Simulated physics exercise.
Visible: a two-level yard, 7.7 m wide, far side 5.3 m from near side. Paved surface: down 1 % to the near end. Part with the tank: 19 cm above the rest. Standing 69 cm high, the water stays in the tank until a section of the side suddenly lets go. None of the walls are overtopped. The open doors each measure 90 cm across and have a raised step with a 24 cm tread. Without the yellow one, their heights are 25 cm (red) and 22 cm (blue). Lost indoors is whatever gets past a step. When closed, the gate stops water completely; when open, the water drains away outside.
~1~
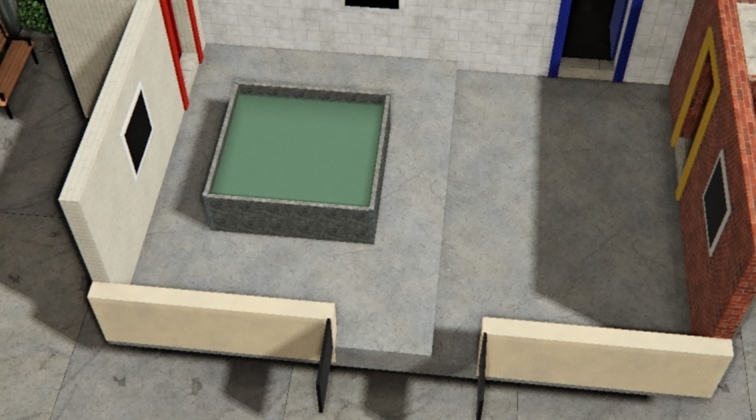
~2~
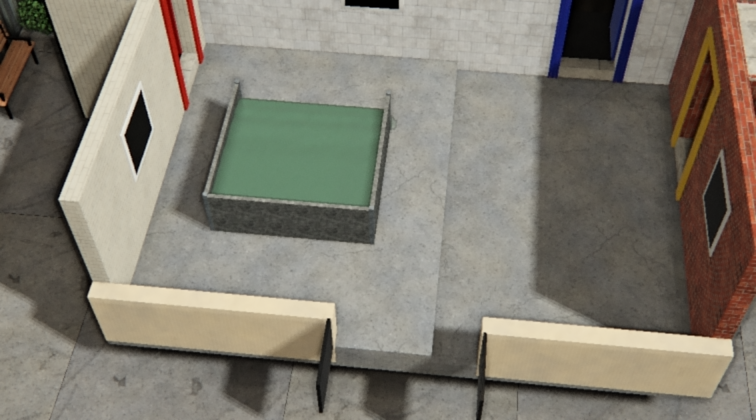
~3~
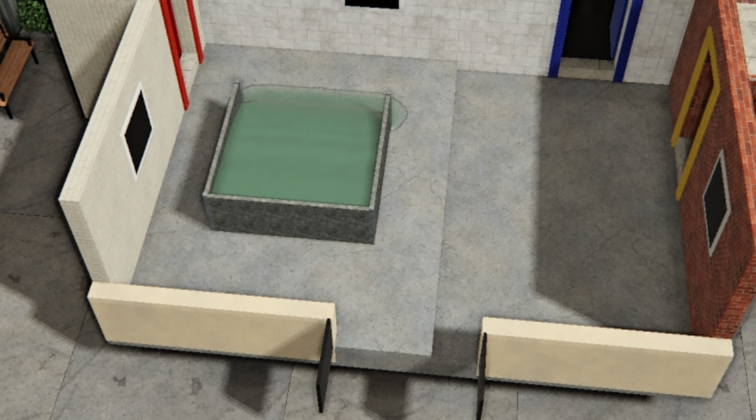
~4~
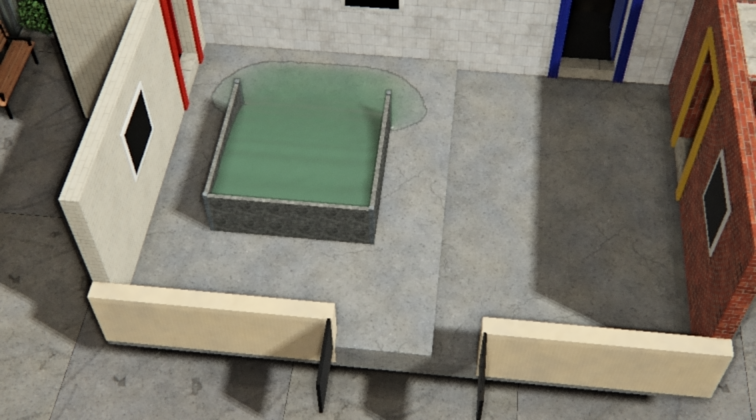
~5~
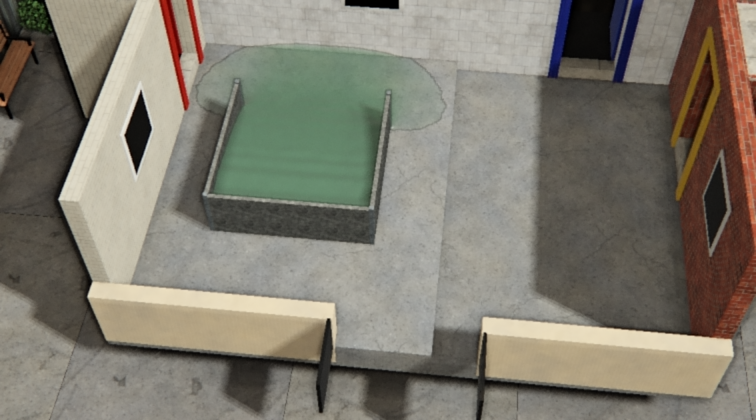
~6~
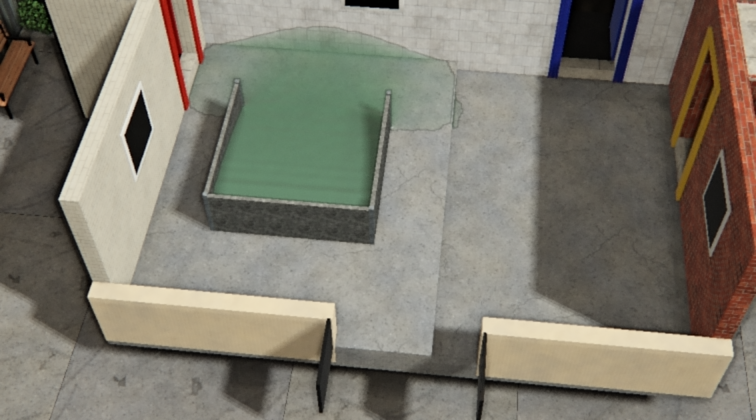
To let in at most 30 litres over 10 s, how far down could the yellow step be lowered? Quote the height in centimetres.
Down to roughly 14 cm.
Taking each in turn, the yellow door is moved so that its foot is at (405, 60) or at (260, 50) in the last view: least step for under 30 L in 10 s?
About 28 and 32 cm.
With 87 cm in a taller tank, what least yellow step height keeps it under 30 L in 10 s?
The step would need to be some 19 cm high.
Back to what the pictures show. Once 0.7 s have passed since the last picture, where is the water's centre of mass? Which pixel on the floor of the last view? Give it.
The balance point sits at roughly (314, 126).
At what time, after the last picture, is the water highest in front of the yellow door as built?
Some 2.6 s, more or less.
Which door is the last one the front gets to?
The yellow one.
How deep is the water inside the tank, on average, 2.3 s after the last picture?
About 16 cm.
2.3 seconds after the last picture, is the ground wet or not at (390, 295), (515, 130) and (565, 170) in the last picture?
Those three come out bone-dry, soaked and soaked, in that order.
Then, 0.7 s after the last picture water covers 20 % of the floor, deepest (50 cm) near (216, 46); it has not reached the yellow door.
Then, 2.3 s after the last picture water covers 55 % of the floor, deepest (34 cm) near (196, 76); 20 cm at the yellow door, 0 litres in over its 25 cm step.
Then, 9.3 s after the last picture water covers 90 % of the floor, deepest (16 cm) near (441, 336); 9 cm at the yellow door, 0 litres in over its 25 cm step.
At the yellow door as built, the water peaked near 22 cm, 2.5 s after the last picture.
Run again over the same 10 s with other heights there, 46 litres in over 12 cm, 13 litres over 16.5 cm. The limit of 30 litres is kept from about 14 cm up.
